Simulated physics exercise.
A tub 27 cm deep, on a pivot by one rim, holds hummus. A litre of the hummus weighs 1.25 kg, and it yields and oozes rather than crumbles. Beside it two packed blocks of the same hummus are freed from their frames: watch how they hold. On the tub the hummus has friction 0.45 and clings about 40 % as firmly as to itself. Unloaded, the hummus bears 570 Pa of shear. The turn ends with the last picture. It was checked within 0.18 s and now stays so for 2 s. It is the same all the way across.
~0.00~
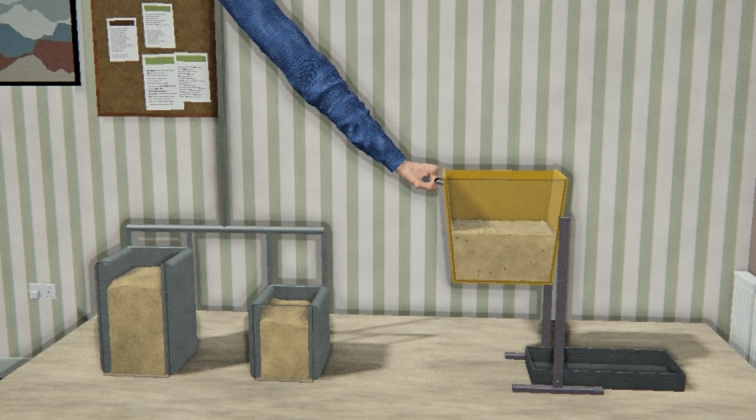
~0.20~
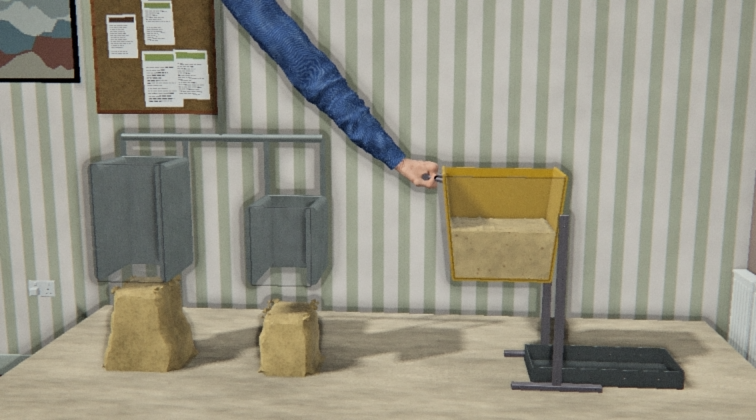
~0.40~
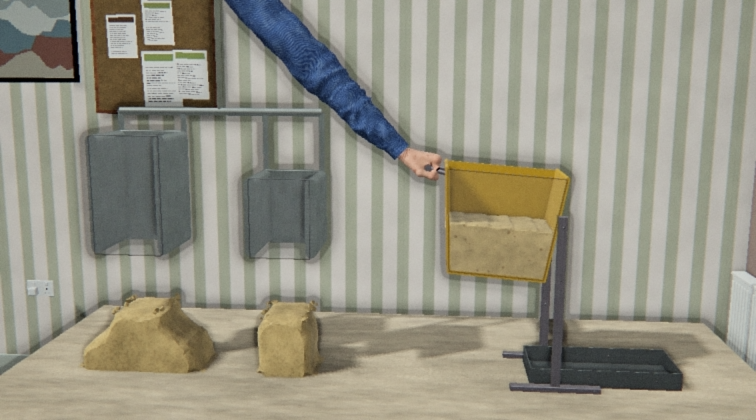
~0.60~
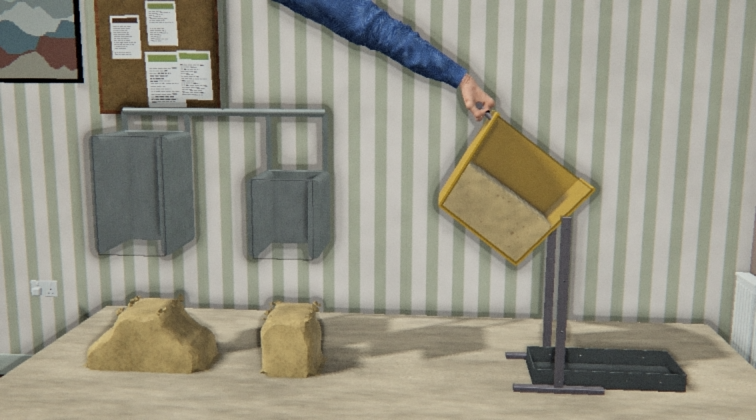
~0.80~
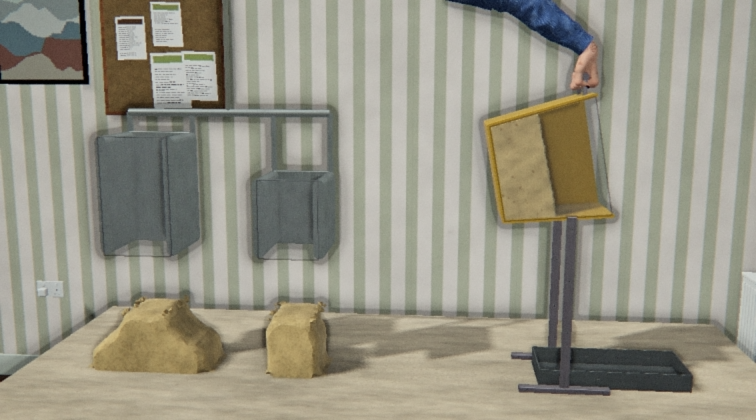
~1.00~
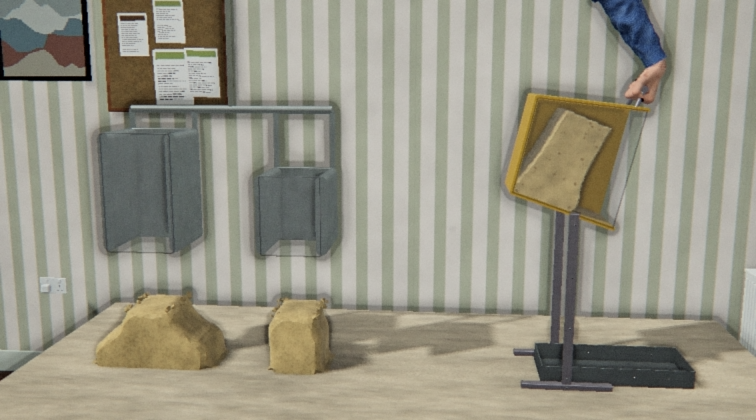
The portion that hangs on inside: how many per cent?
The portion that hangs on inside is near 0 %.
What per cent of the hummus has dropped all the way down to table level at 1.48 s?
About 55 %.
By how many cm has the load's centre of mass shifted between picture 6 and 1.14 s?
Roughly 11 cm.
By 1.14 s, the tub is at 103 degrees and holds 87 %.
By 1.31 s, the tub is at 103 degrees and holds 35 %.
By 1.48 s, the tub is at 103 degrees and holds 0 %.
By 1.65 s, the tub is at 103 degrees and holds 0 %.
By 3.00 s, at the end, the tub is at 103 degrees and holds 0 %.
